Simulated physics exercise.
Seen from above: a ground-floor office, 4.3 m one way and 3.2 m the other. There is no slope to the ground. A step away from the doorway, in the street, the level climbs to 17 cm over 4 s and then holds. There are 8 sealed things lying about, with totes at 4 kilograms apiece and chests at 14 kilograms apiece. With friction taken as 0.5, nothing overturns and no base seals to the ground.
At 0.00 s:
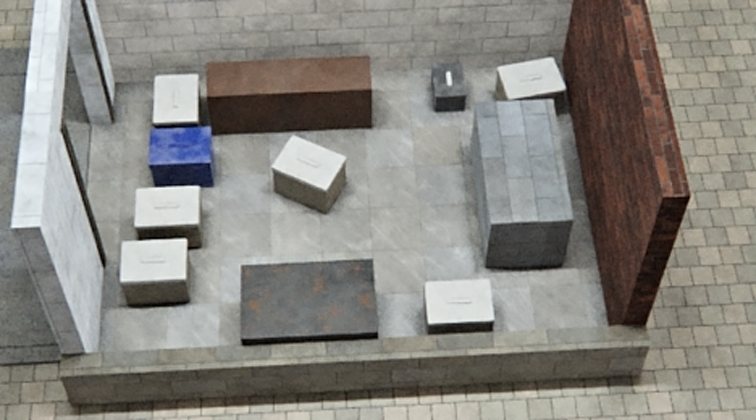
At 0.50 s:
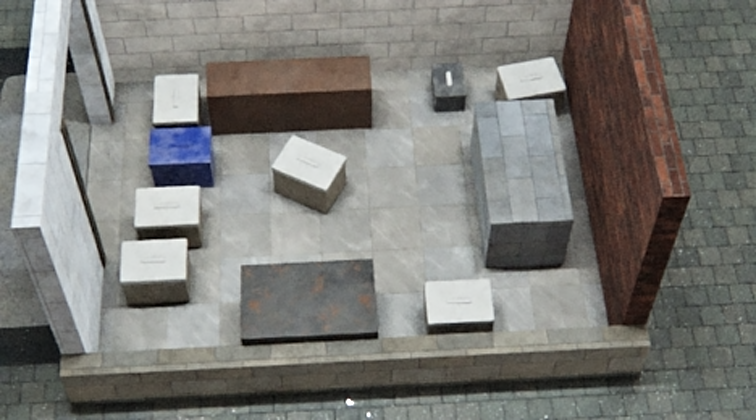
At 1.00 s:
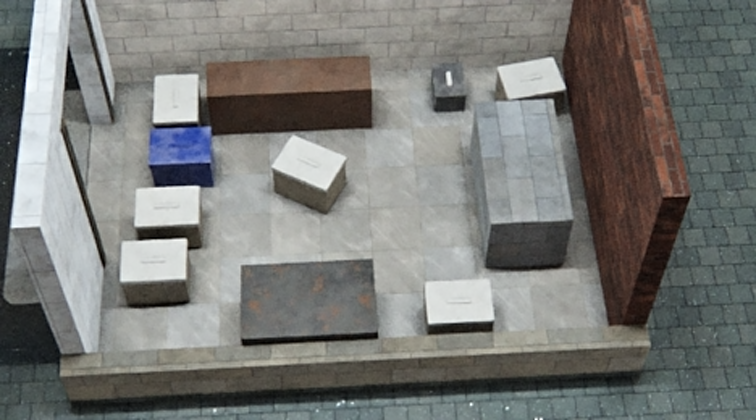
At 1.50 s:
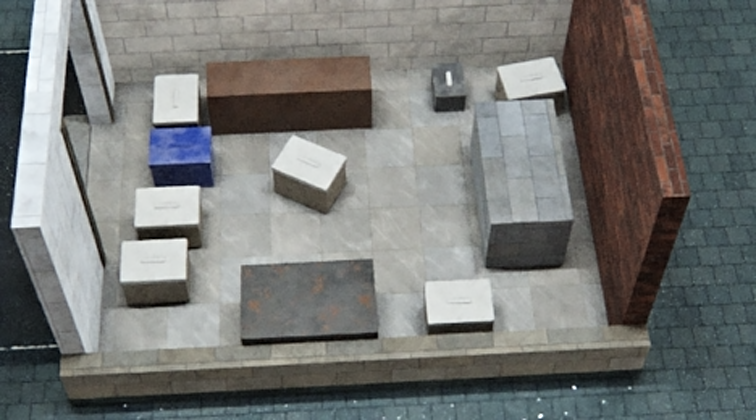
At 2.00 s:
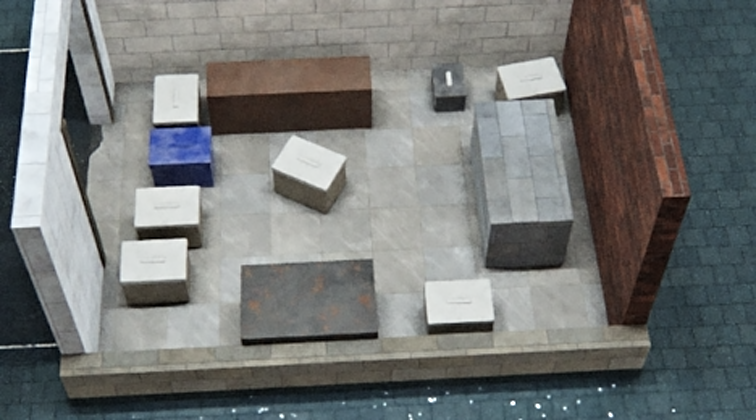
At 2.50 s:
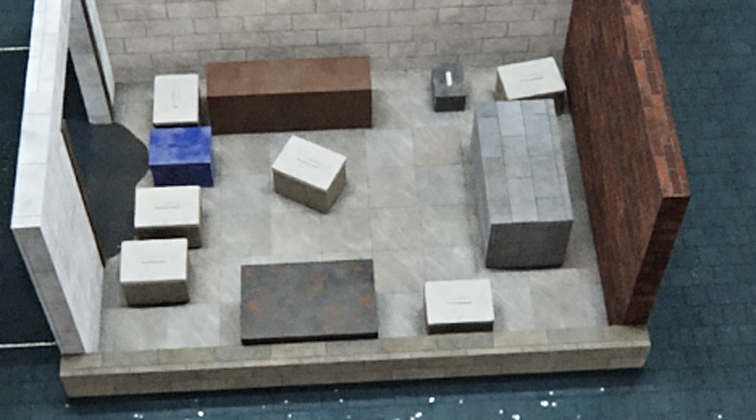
Dark water spreading over the paving around a ground-floor room, then seeping in at the left past unmoving boxes and blue chest.
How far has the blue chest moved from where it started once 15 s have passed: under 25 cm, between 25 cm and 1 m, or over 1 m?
It has moved over 1 m.
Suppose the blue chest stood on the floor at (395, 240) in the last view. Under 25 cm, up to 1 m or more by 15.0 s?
Looks like it is swept a long way.
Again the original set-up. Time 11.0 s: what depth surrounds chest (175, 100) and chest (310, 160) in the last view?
Roughly 11 and 12 cm.
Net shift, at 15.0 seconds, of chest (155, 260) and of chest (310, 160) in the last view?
Shifts: 20 cm / 140 cm.
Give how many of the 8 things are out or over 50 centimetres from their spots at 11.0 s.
Tally: 5.
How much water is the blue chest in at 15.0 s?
Depth: About 16 cm.
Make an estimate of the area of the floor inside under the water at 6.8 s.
My estimate is roughly 10.0 m2.
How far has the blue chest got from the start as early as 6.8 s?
Around 200 cm from the start by that time.
After 3.5 s the blue chest is near (193, 145), 0.1 m from its start, aground; 0 afloat.
After 6.8 s the blue chest is near (420, 124), 2.2 m from its start, aground; 1 afloat.
After 11.0 s the blue chest is near (493, 70), 3.0 m from its start, afloat; 7 afloat.
After 15.0 s the blue chest is near (504, 61), 3.1 m from its start, afloat; 8 afloat.
